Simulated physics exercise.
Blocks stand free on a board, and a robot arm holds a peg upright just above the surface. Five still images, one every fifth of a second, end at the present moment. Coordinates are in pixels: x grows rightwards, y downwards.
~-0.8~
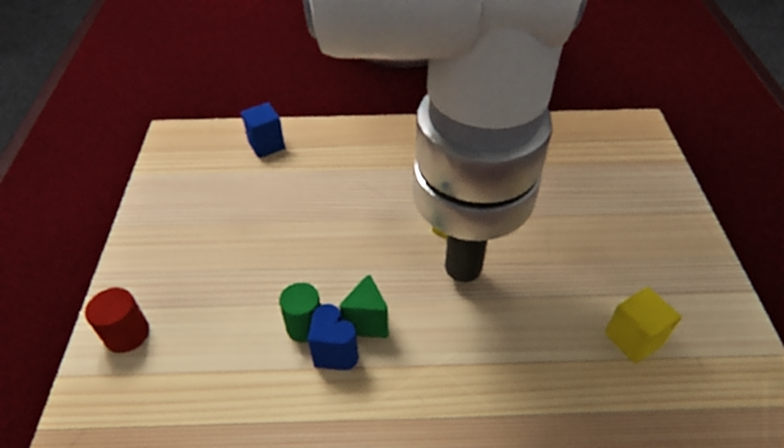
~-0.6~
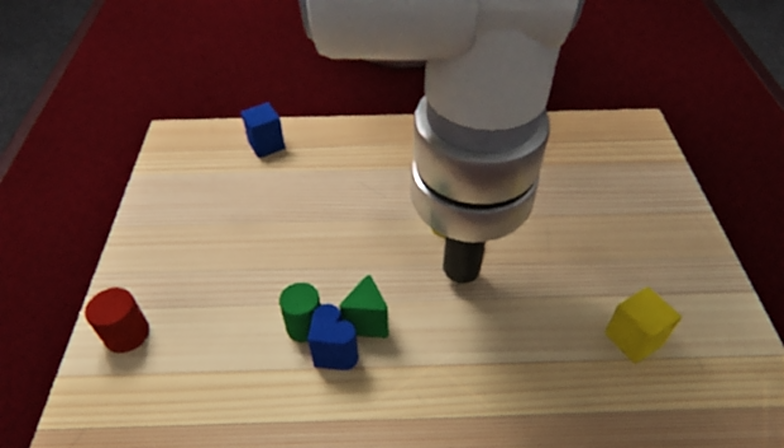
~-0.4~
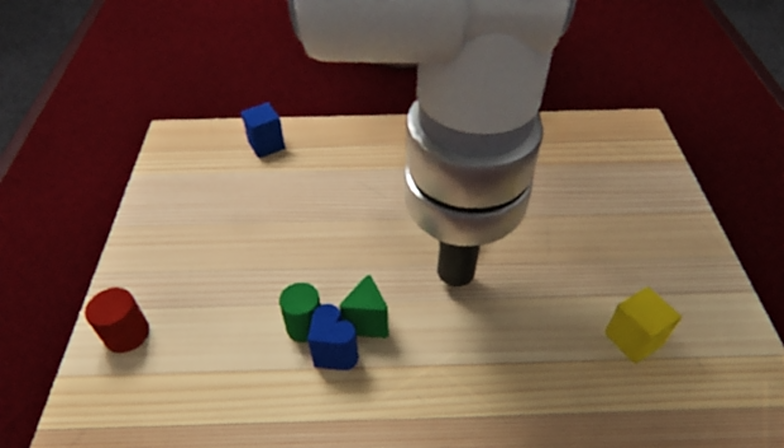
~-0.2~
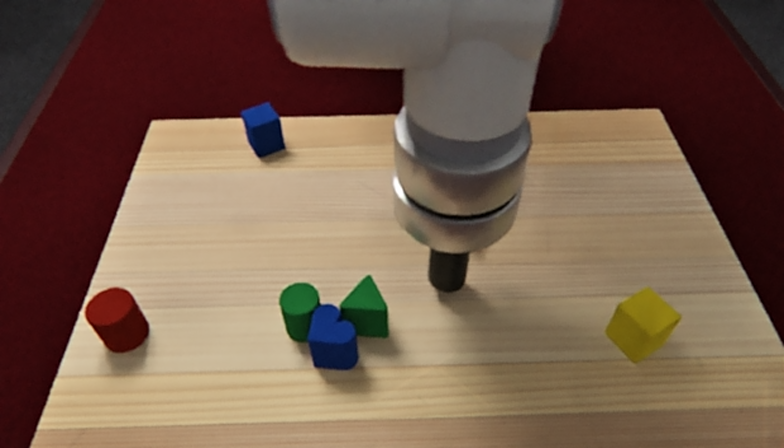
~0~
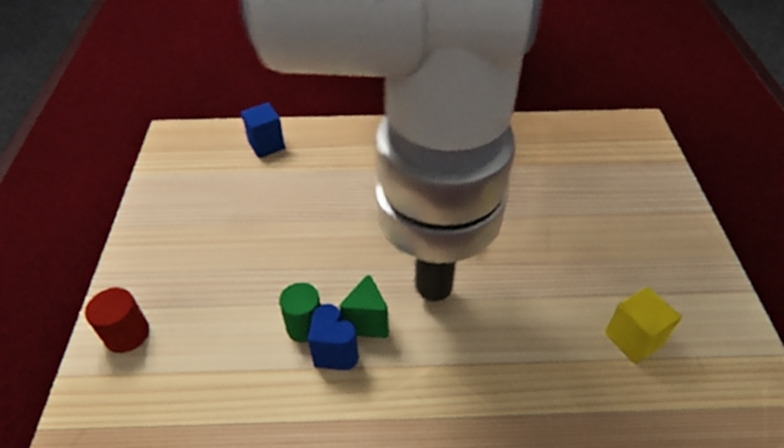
A pale wooden board on a dark red surface is seen from above at an angle by a still camera. A blue block sits at the upper left, a red cylinder at lower left, a green round block, a green triangle and a blue heart-shaped block cluster left of centre, and a yellow block rests at right. The robot arm slides its dark upright peg slowly left and slightly nearer, while the blocks stay still.
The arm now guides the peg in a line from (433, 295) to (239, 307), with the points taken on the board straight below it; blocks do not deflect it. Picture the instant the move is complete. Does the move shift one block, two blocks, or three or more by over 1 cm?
By the end of the path, two blocks have moved more than about a centimetre.
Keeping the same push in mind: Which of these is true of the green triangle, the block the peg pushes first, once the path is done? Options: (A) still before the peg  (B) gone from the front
Correct choice: B.
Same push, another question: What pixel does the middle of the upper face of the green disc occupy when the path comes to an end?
Near (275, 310).
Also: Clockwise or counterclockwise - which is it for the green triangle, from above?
It spins against the clock.
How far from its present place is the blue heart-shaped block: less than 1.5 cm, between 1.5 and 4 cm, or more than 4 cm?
My answer is that it shifts under 1.5 cm.
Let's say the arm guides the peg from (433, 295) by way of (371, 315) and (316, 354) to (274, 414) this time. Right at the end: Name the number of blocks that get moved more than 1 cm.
I think three or more will be displaced.
The first path, step by step. One third of the way, peg (368, 290); green triangle (354, 299), turned 40° anticlockwise.
Two thirds of the way, peg (302, 293); green disc (280, 307); blue heart-shaped block (326, 331); green triangle (347, 302), turned 70° anticlockwise.
At the end, peg (235, 297); green disc (275, 310); blue heart-shaped block (326, 331); green triangle (347, 302), turned 70° anticlockwise; yellow triangle still.
